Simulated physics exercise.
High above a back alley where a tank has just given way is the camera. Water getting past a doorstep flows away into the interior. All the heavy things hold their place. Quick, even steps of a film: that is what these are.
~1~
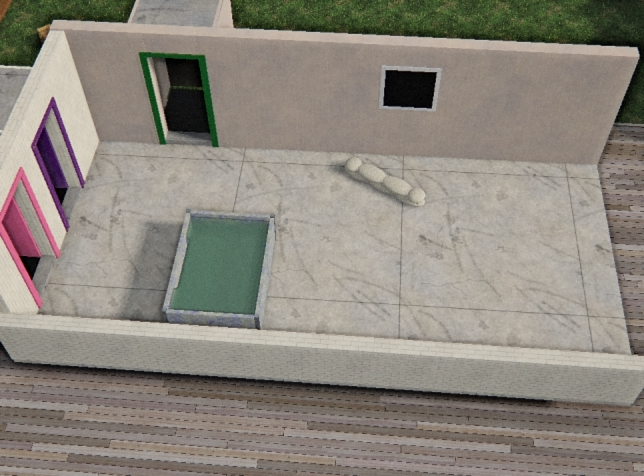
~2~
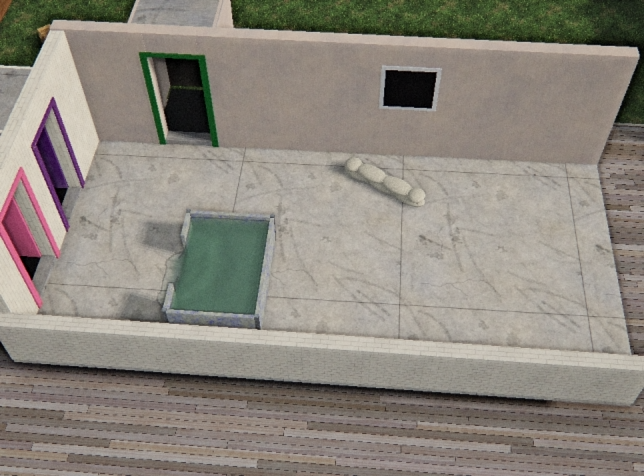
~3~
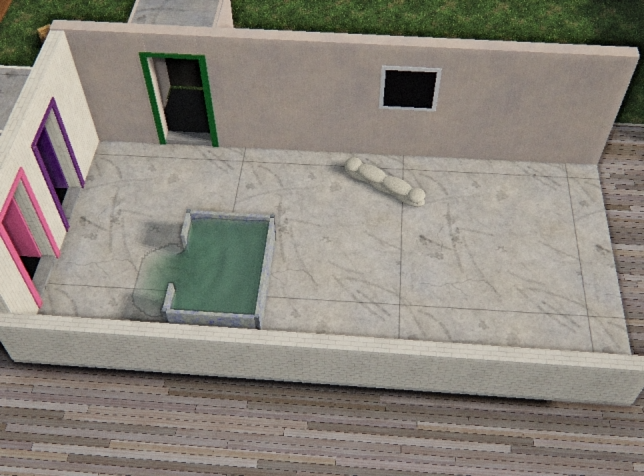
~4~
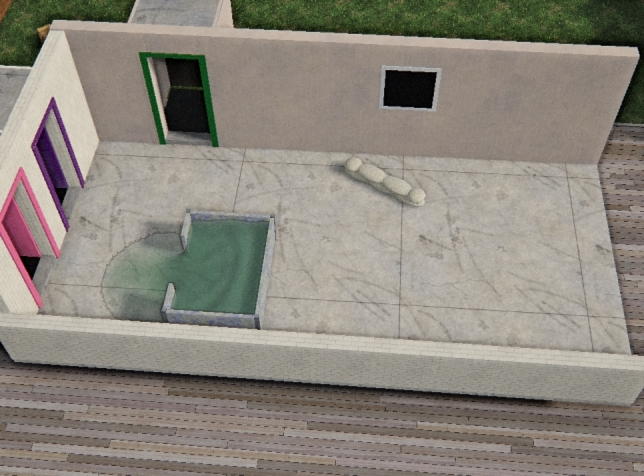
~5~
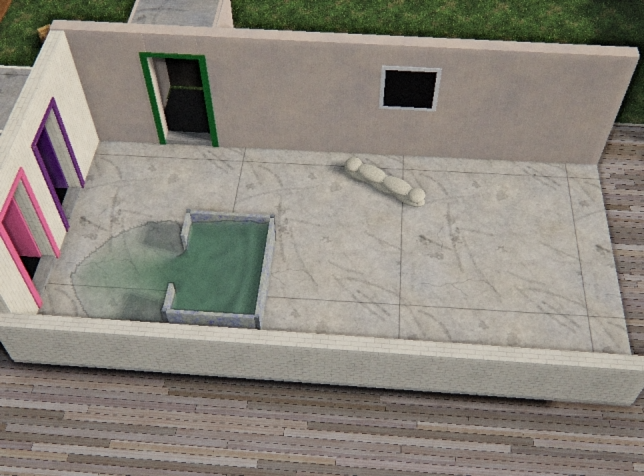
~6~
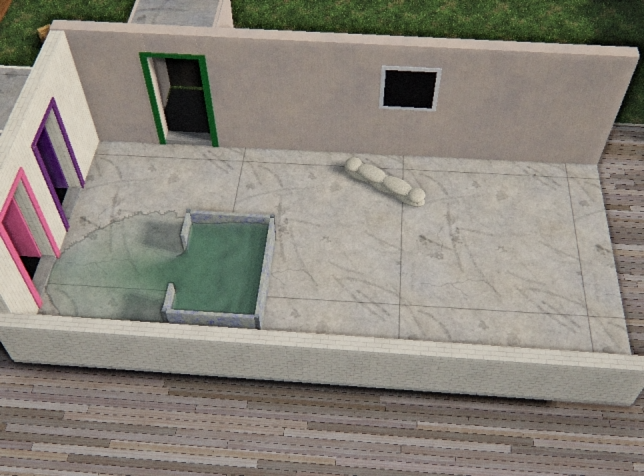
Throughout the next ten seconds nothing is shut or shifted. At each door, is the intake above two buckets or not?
The purple door exceeds two buckets, the green door never exceeds two buckets, the pink door exceeds two buckets.
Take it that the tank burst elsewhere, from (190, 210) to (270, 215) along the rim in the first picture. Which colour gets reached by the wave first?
That's the green door.
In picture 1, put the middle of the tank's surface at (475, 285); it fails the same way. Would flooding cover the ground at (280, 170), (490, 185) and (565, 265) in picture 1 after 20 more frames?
Soaked, spared, spared.
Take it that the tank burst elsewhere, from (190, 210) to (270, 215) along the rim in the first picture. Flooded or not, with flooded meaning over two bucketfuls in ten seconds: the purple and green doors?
The purple one crosses the line and the green one crosses the line, I think.
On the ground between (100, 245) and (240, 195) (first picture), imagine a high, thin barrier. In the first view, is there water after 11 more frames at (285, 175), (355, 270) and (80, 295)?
Untouched; untouched; submerged.
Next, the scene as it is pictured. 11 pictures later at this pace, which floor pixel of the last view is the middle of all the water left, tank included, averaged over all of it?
I'd say around (168, 278).
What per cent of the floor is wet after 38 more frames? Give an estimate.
Close to 35 %.
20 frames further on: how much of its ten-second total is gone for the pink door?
Share at that point: Roughly 75 %.
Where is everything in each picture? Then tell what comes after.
In the first picture, still water in the water tank at (221, 264).
In the second picture, water pours out at (182, 274) and has run to a hidden place.
In the third picture, water pours out at (183, 275) and has run to (149, 260).
In the fourth picture, the front is at (111, 269), out from the gap at (183, 275).
In the fifth picture, the front is at (83, 267), out from the gap at (183, 275).
In the sixth picture, water pours out at (183, 275) and has run to (56, 263).
A moment on, water covers 15 % of the floor; the purple door under two buckets in, the green door not reached, the pink door over two buckets in.
Next, water covers 20 % of the floor; the purple door over two buckets in, the green door not reached, the pink door far over two buckets in.
Then, water covers 20 % of the floor; the purple door over two buckets in, the green door wet at the sill, nothing in, the pink door far over two buckets in.
Later, water covers 35 % of the floor; the purple door far over two buckets in, the green door wet at the sill, nothing in, the pink door far over two buckets in.
In the end, water covers 55 % of the floor; the purple door far over two buckets in, the green door wet at the sill, nothing in, the pink door far over two buckets in.
